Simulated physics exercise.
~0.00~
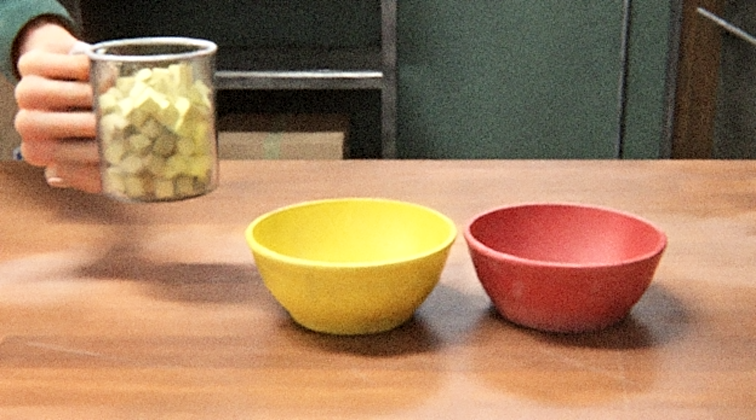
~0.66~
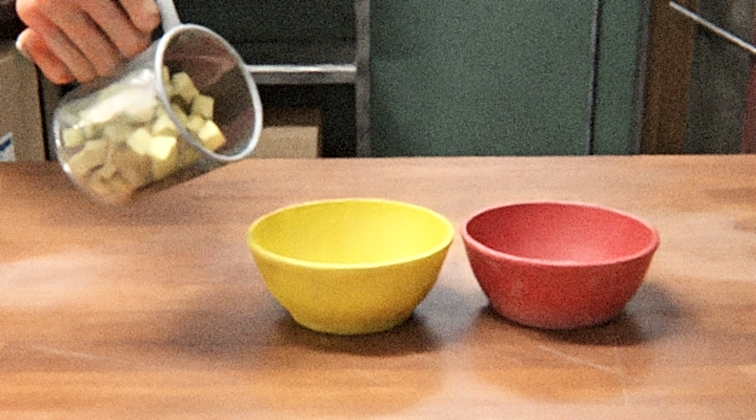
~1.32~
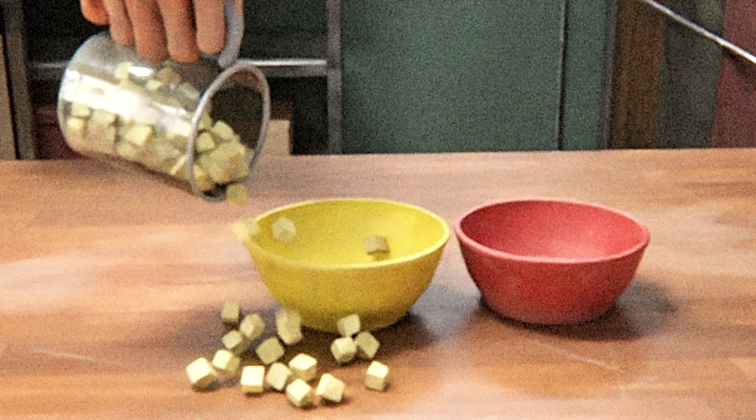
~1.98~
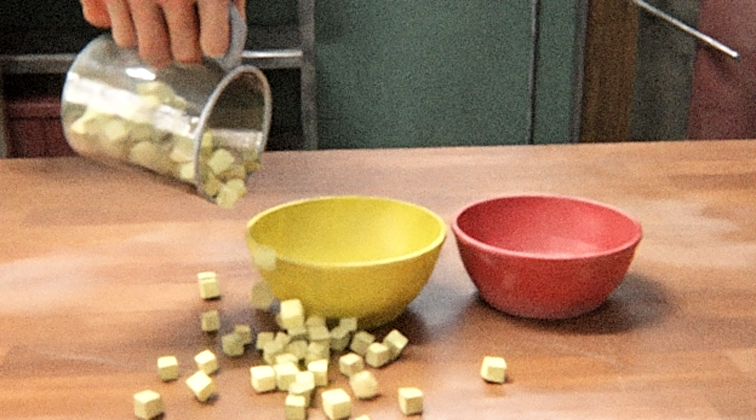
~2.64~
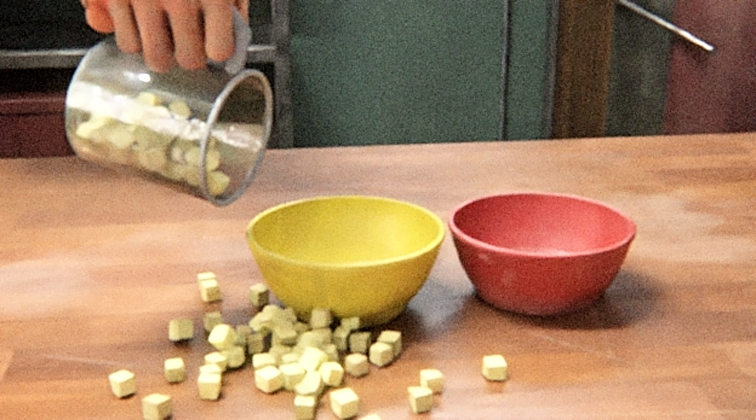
Pale potato cubes spilling from a clear cup tipped by a hand, mostly scattering on the table before yellow and red bowls.
